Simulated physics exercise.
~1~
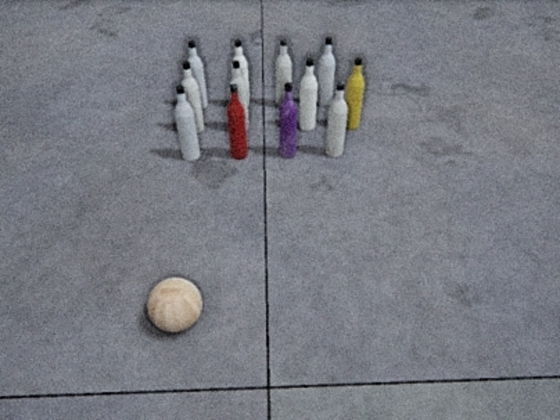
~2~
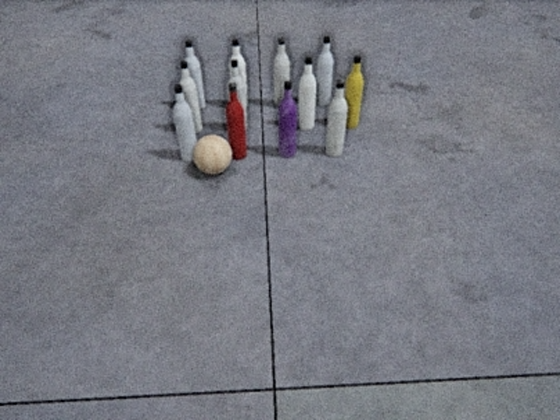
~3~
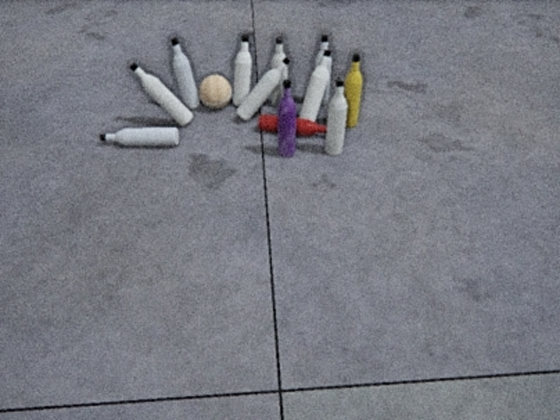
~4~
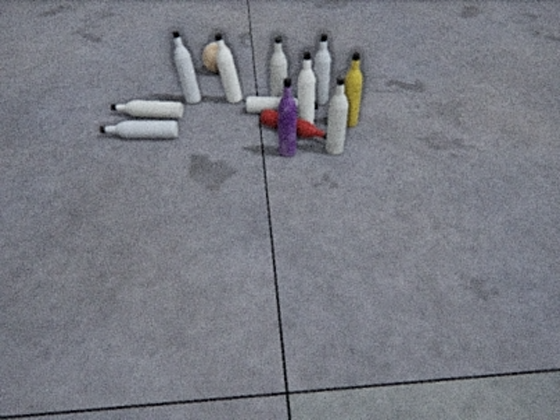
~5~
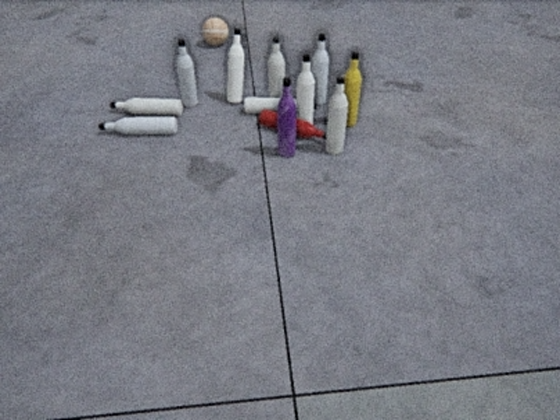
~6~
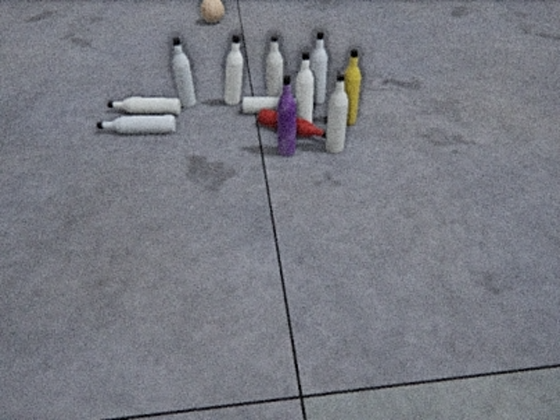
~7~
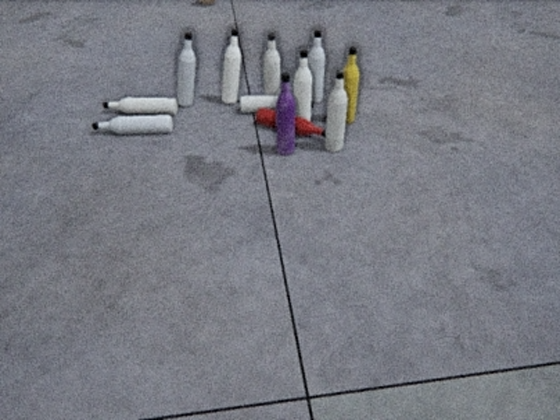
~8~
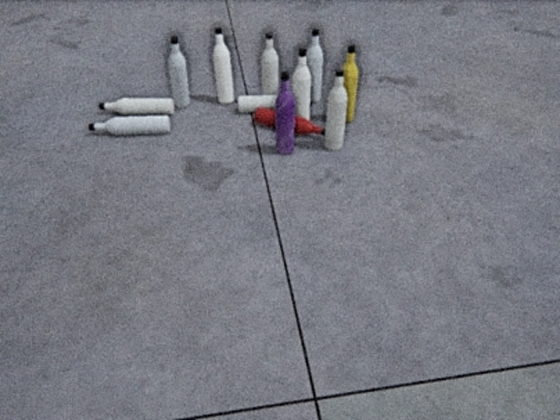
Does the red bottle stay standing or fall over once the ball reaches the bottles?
The red bottle falls over. It ends up lying flat on the paving behind the purple bottle, which is still upright.
A pale wooden ball rolls across grey paving towards rows of capped bottles, seen from above and in front as the view drifts slightly sideways. Most bottles are white, with a red one and a purple one in the front row and a yellow one at the right. The ball runs in between the front left white bottle and the red one, knocking both down, and more white bottles tip behind them. One white bottle at the back leans, then settles upright. The ball rolls away out of view at the top, leaving four bottles lying flat, while the purple and yellow ones still stand.
